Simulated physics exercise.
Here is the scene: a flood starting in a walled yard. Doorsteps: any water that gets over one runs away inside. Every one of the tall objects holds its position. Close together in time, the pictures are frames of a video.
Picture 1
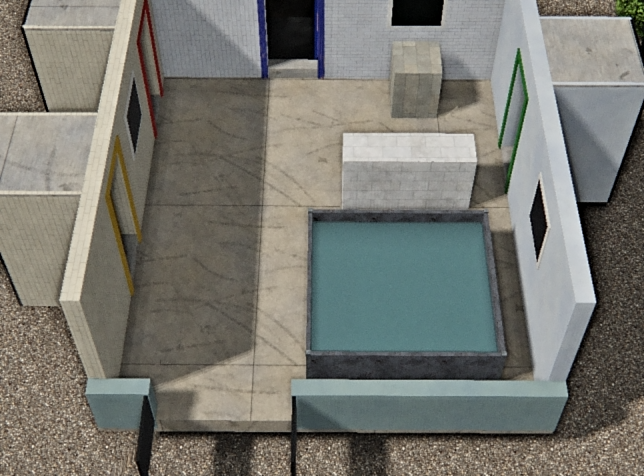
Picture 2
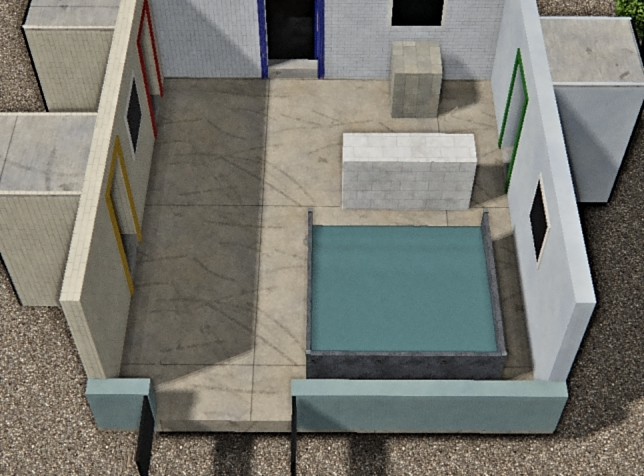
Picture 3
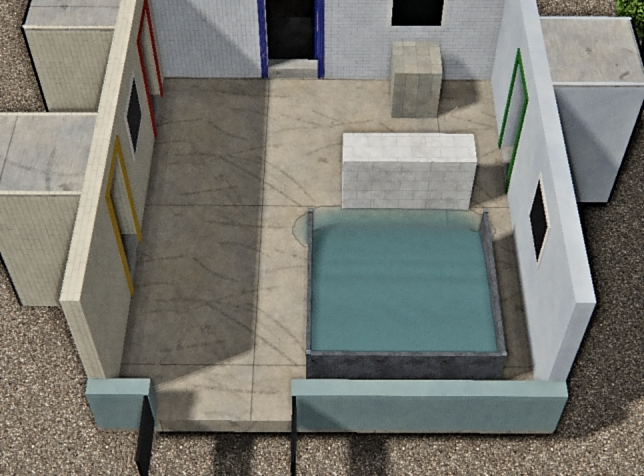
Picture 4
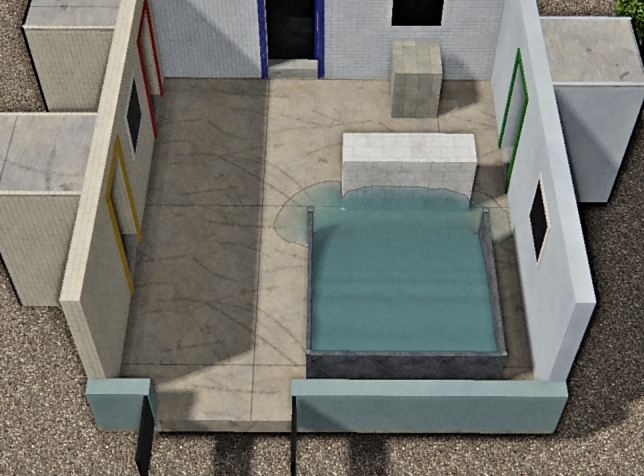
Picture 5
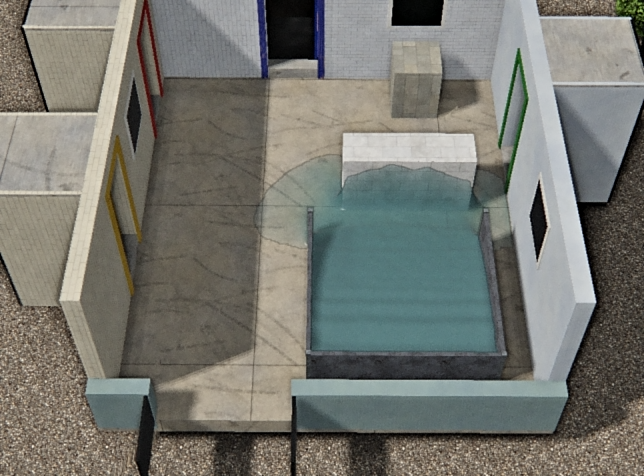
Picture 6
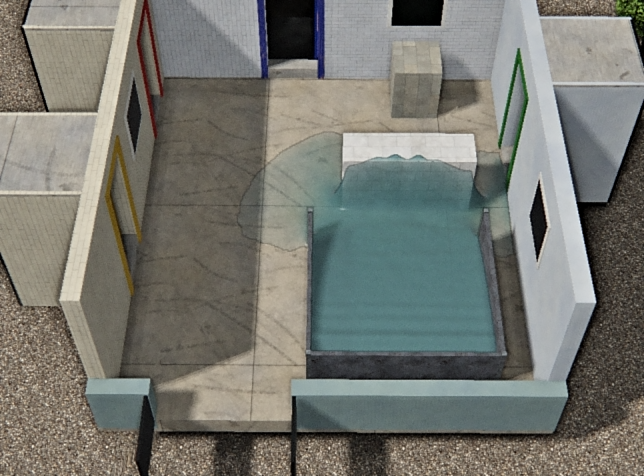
At first, a dark-rimmed tank of still, blue-green water sits in a walled yard, near a pale block. Then the tank's far side is open, and water pours out through the gap, spreading across the floor to the left and right and washing up against the pale block's near face.
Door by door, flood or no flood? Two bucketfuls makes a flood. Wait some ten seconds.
Blue door: No flood, yellow door: No flood, green door: Flood, red door: Flood.
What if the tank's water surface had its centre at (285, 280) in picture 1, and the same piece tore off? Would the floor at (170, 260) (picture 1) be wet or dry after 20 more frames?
Unflooded.
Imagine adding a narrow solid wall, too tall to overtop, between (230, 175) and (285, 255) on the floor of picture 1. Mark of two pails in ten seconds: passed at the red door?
The red one: Goes past the limit.
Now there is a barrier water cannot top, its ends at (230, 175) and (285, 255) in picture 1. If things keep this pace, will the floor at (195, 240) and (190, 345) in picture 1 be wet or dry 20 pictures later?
Result, in order: Bone-dry / bone-dry.
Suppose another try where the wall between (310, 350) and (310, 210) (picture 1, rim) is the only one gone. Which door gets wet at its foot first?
You want the yellow door.
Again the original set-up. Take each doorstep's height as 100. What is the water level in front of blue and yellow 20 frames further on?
First 70 percent, then 40 percent.
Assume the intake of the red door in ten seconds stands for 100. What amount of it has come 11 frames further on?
That share would be near 5 %.
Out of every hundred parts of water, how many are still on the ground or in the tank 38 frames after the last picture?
Estimate: 94 %.
A moment on, water covers 40 % of the floor; the blue door wet at the sill, nothing in, the yellow door not reached, the green door under two buckets in, the red door not reached.
Next, water covers 65 % of the floor; the blue door wet at the sill, nothing in, the yellow door not reached, the green door over two buckets in, the red door under two buckets in.
Then, water covers 75 % of the floor; the blue door wet at the sill, nothing in, the yellow door wet at the sill, nothing in, the green door over two buckets in, the red door far over two buckets in.
Later, water covers 95 % of the floor; the blue door wet at the sill, nothing in, the yellow door wet at the sill, nothing in, the green door over two buckets in, the red door far over two buckets in.
In the end, water covers 100 % of the floor; the blue door wet at the sill, nothing in, the yellow door wet at the sill, nothing in, the green door far over two buckets in, the red door far over two buckets in.
